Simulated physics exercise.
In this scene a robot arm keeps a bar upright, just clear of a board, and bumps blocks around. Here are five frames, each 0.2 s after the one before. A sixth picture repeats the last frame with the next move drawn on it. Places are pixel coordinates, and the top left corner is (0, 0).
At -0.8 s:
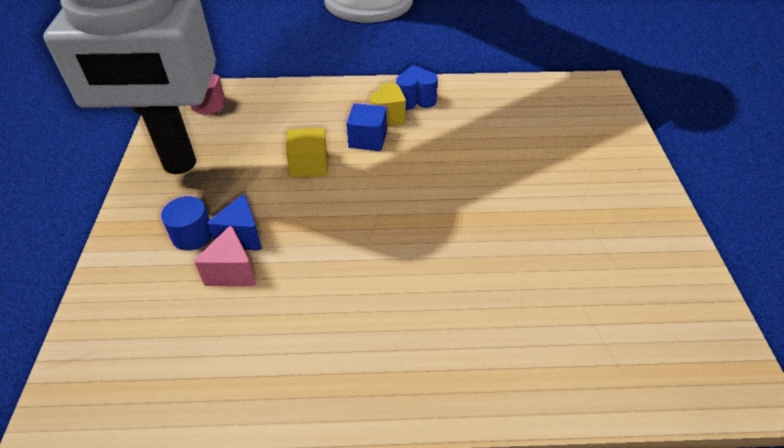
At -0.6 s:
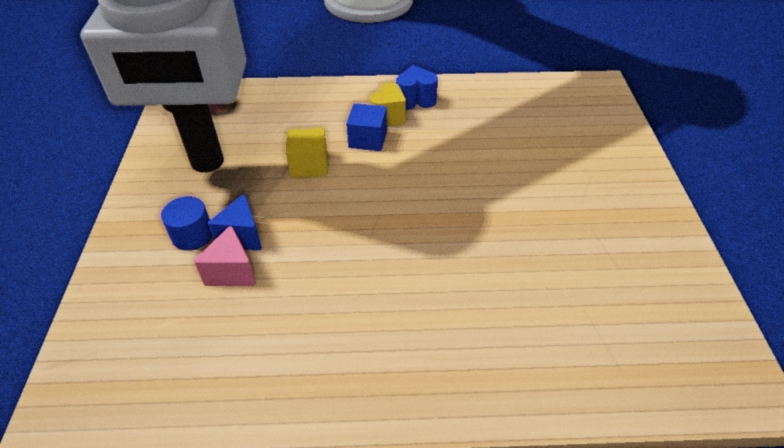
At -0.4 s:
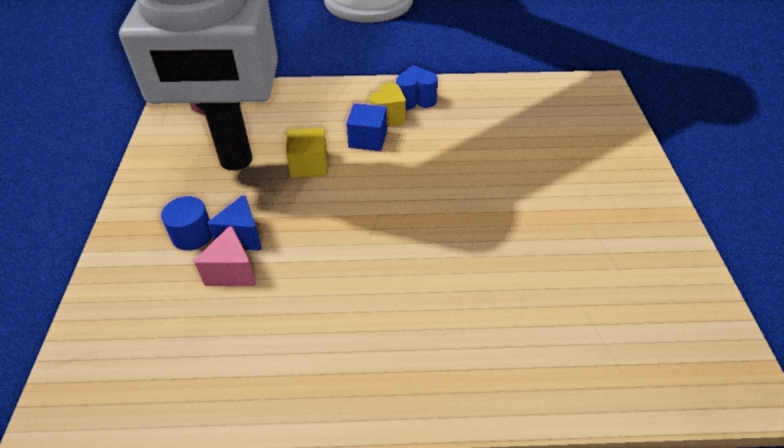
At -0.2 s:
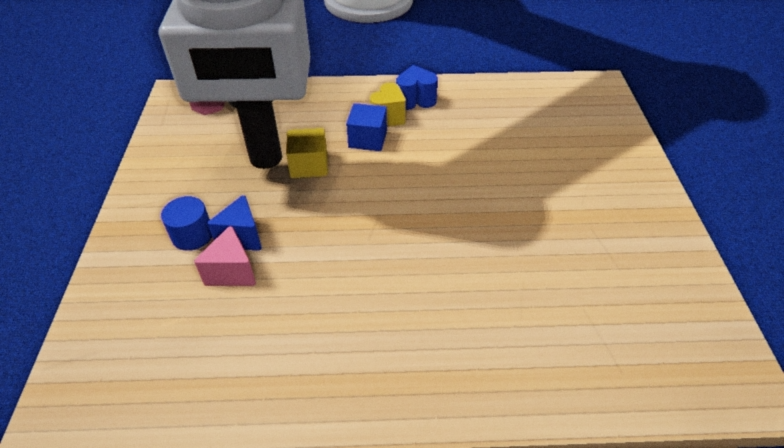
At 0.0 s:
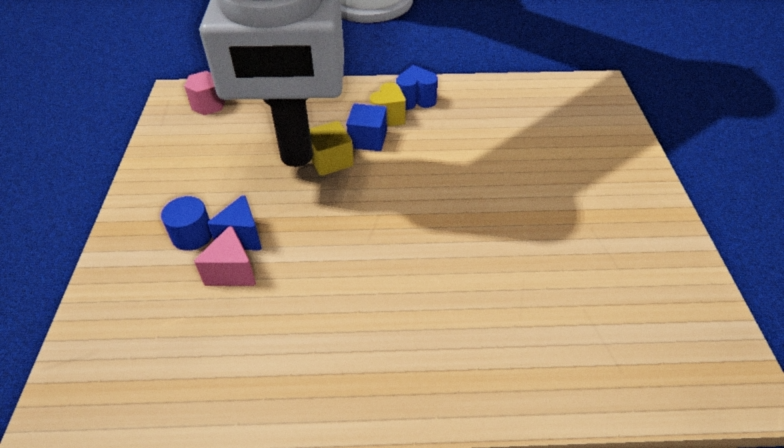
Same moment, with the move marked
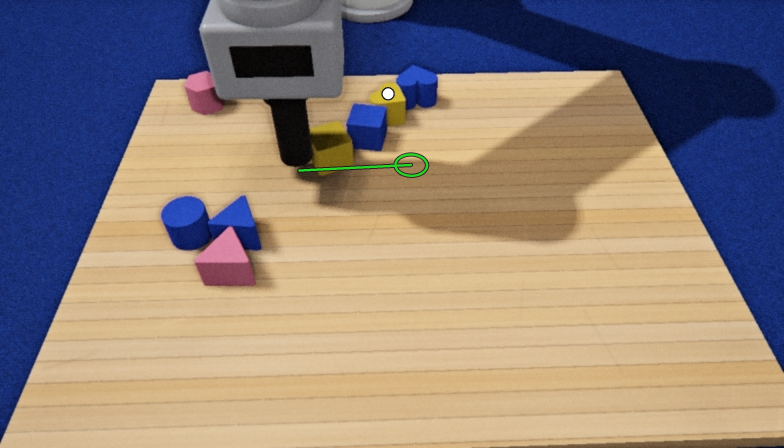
A gray machine with a black bar moves steadily right above a wooden board scattered with blue, yellow and pink blocks, then meets the yellow square block and pushes it a little to the right, turning it slightly.
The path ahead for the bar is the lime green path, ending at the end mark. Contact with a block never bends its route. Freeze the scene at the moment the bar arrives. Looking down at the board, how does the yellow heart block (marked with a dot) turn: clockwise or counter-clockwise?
The answer is counter-clockwise.
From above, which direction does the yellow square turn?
It goes anticlockwise.
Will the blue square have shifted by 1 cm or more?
Yes, that is what happens.
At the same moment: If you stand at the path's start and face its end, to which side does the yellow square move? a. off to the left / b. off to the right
It's a.
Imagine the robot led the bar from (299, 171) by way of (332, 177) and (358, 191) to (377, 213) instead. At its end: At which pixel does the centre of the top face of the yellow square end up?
Its top centre lands on (348, 132).
The drawn path runs from (299, 171) directly to (411, 165); the dot is on the yellow heart block.
On the path given first. One third of the way, bar (336, 155); yellow square (357, 125), turned 40° anticlockwise; blue square (381, 108), turned 15° clockwise; yellow heart block (395, 87), turned 25° anticlockwise; blue heart block (419, 73), turned 20° clockwise.
Two thirds of the way, bar (374, 153); yellow square (382, 121), turned 55° anticlockwise; blue square (395, 100); yellow heart block (397, 79), turned 45° anticlockwise; blue heart block (421, 69), turned 50° clockwise.
At the end, bar (412, 151); yellow square (389, 119), turned 70° anticlockwise; blue square (396, 97), turned 10° anticlockwise; yellow heart block (397, 77), turned 40° anticlockwise; blue heart block (421, 68), turned 50° clockwise.
